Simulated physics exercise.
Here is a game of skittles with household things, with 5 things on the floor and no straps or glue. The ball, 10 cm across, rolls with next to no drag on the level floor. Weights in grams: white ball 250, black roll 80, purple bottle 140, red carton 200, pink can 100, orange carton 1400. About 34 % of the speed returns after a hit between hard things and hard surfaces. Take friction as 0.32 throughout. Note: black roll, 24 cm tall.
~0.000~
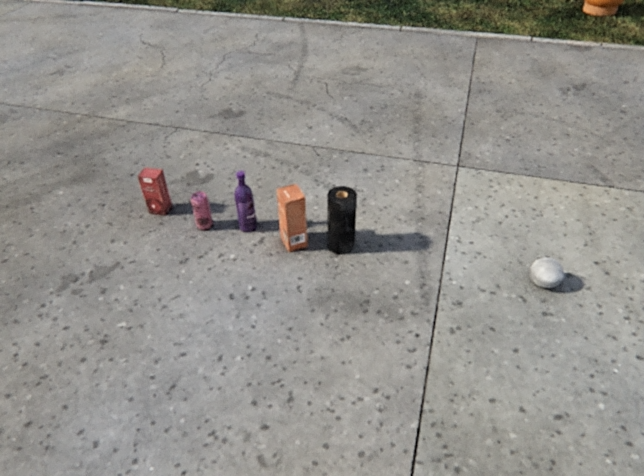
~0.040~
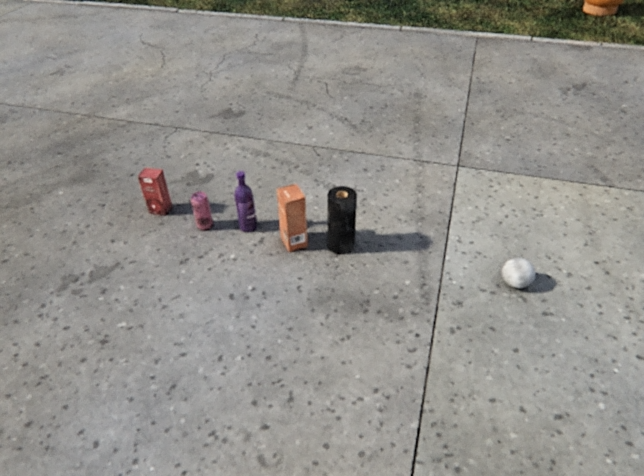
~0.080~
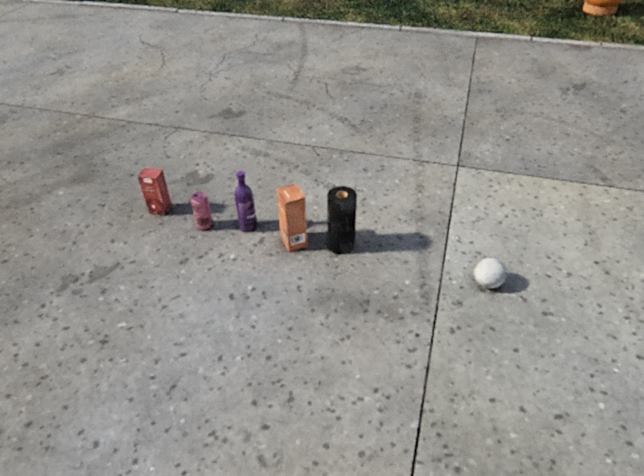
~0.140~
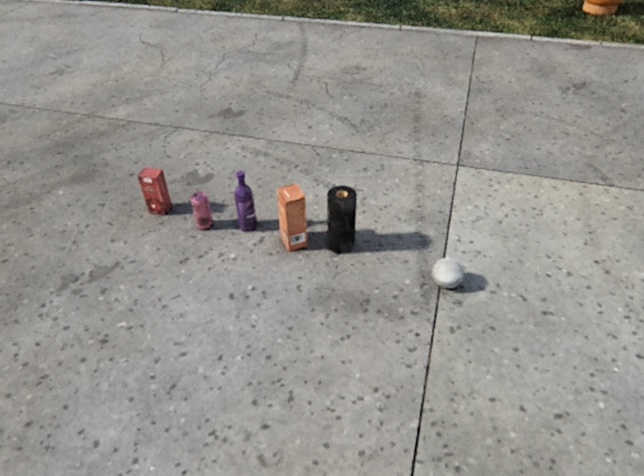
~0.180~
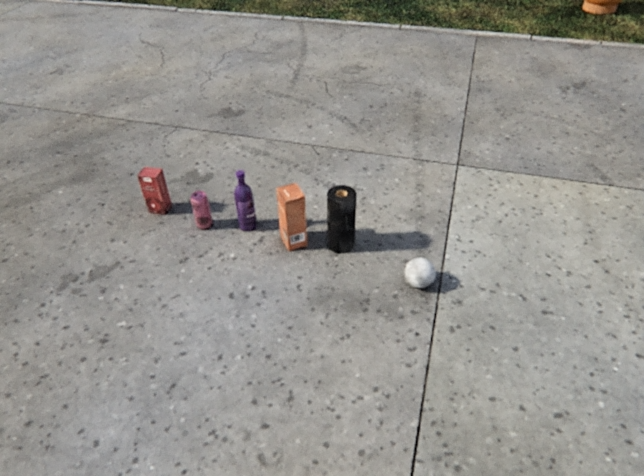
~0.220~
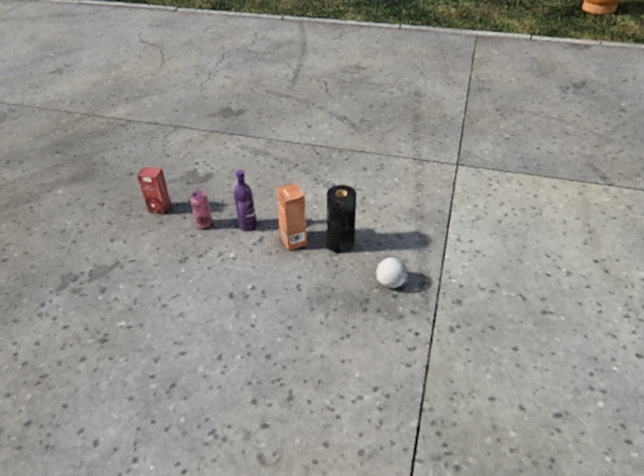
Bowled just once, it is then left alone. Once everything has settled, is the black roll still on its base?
It will remain on its feet.
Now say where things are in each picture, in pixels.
Ball has run 0 cm; white ball (547, 273); black roll (342, 221), in the first frame.
Ball has run 10 cm; white ball (519, 273); pink can (202, 212), in the second frame.
Ball has run 19 cm; white ball (491, 273); purple bottle (245, 201), in the third frame.
Ball has run 34 cm; white ball (448, 273); pink can (202, 211), in the fourth frame.
Ball has run 43 cm; white ball (420, 273); purple bottle (244, 200), in the fifth frame.
Ball has run 53 cm; white ball (392, 273); black roll (341, 220), in the sixth frame.
After 0.42 s, ball has run 101 cm; white ball near (253, 274).
After 0.62 s, ball has run 148 cm; white ball near (117, 276).
After 0.82 s, ball has run 195 cm.
After 1.02 s, things are still on the move.
By the end (1.1 s), all 5 in place, give or take 8 cm. Seen from the same camera at the end, black roll near (341, 220).
